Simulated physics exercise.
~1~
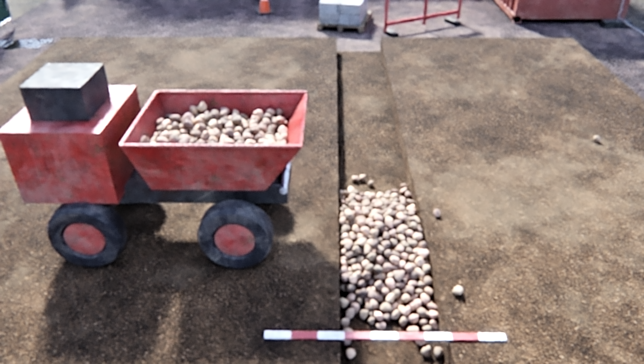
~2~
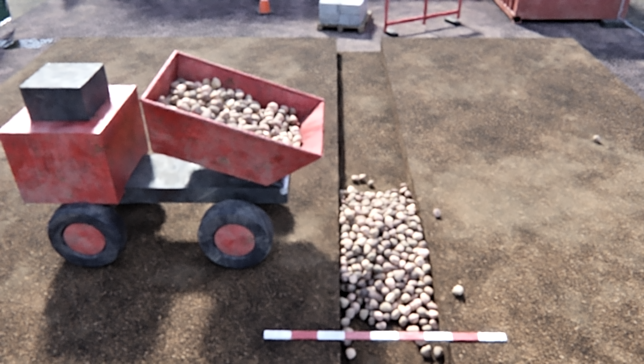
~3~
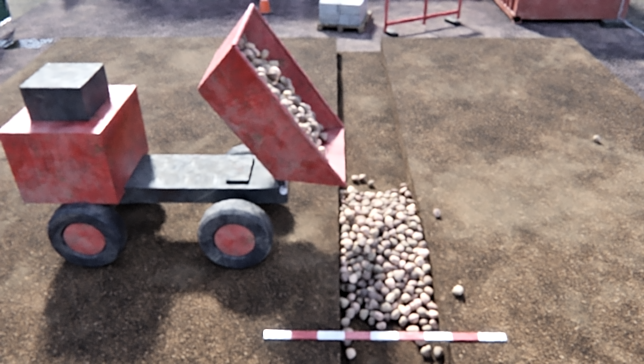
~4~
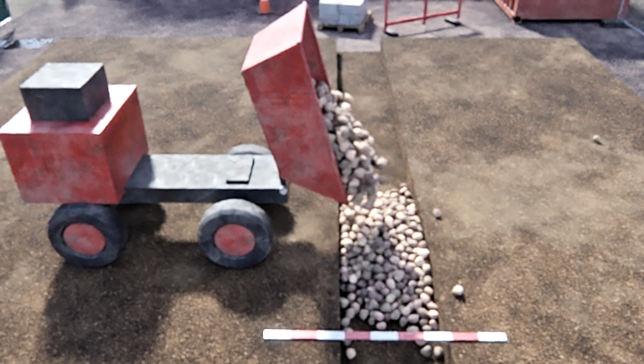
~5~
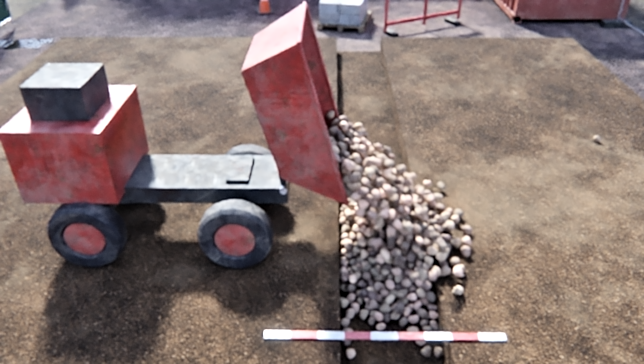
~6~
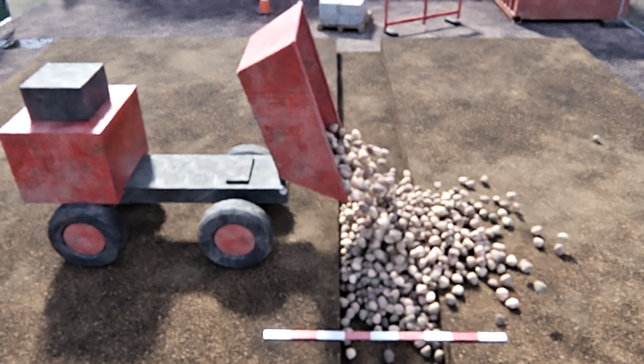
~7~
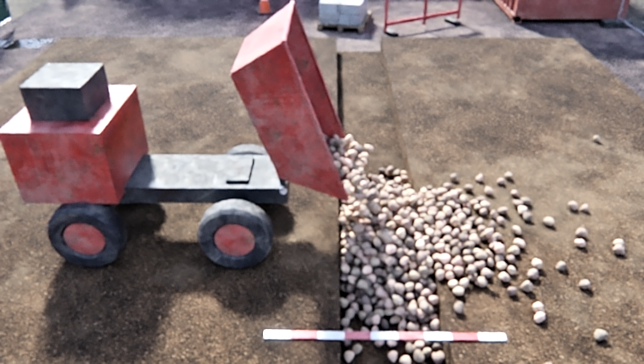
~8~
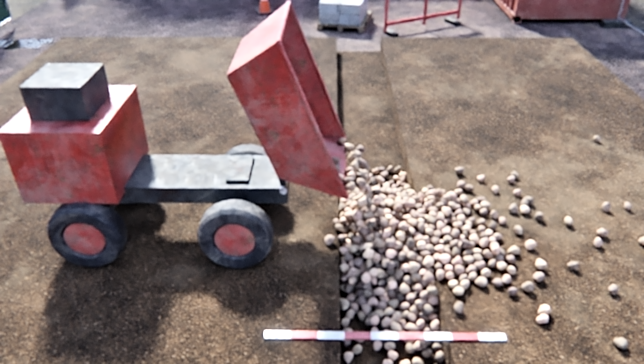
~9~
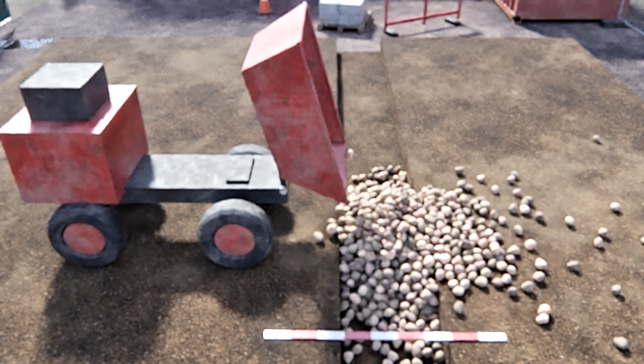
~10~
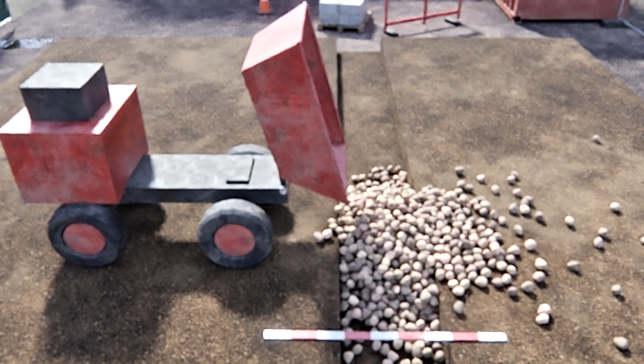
The red skip of a toy-like truck, heaped with pale round stones, begins tipping to the right beside a trench already holding a loose pile of similar stones. It swings up steeply, and its load slides toward the lower edge, then pours out onto the pile. The stones spill over the far side of the trench, and some roll away to the right across the brown ground. The skip rocks slightly back, then returns to its steep tilt as the last stones drop. It ends empty and raised above a broad heap covering much of the trench, with strays scattered beyond.
